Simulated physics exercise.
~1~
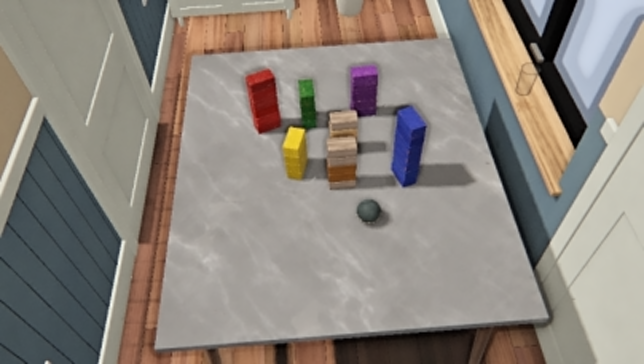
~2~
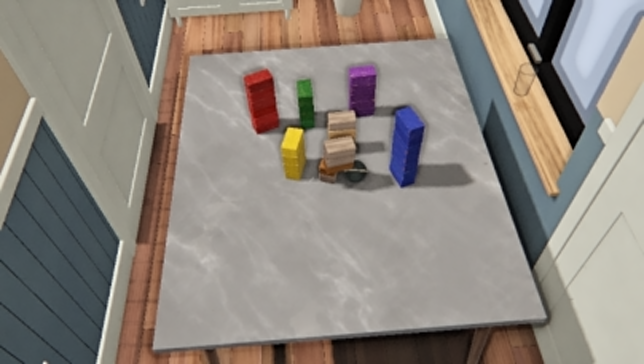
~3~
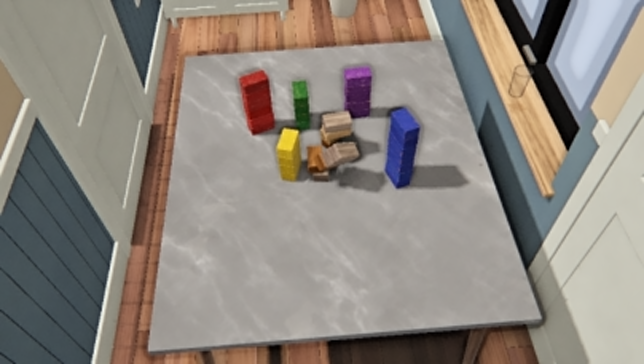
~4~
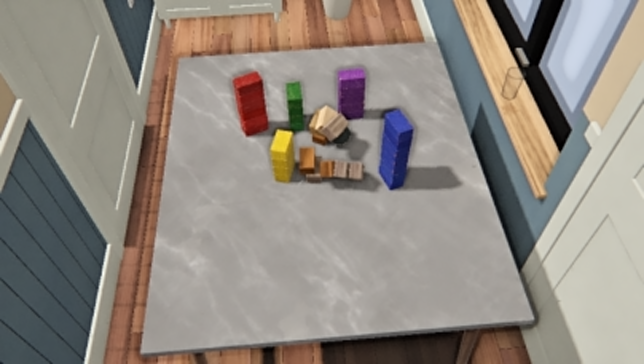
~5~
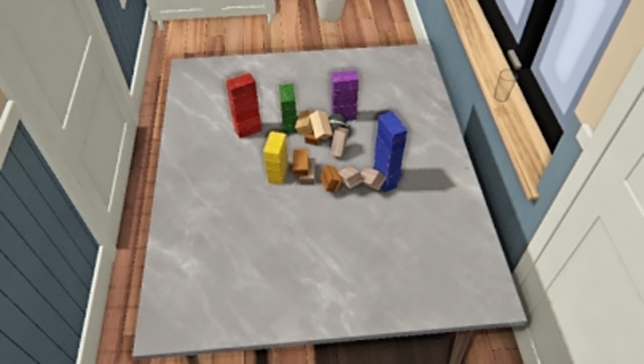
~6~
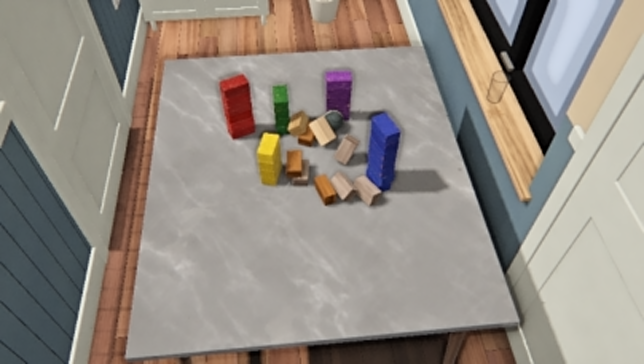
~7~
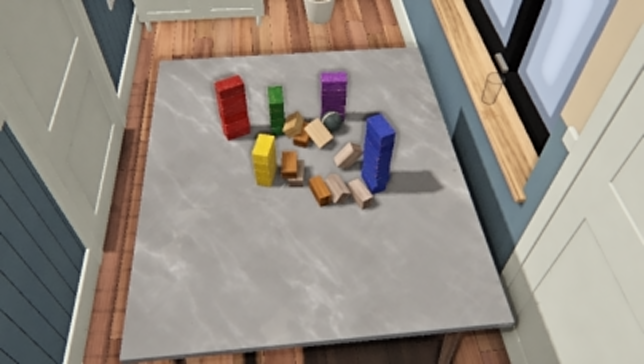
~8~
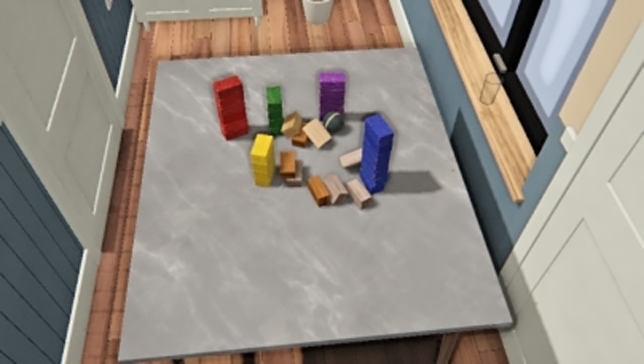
Dark ball rolling into wooden block stacks on a grey table, toppling the plain ones while five coloured towers stay standing.
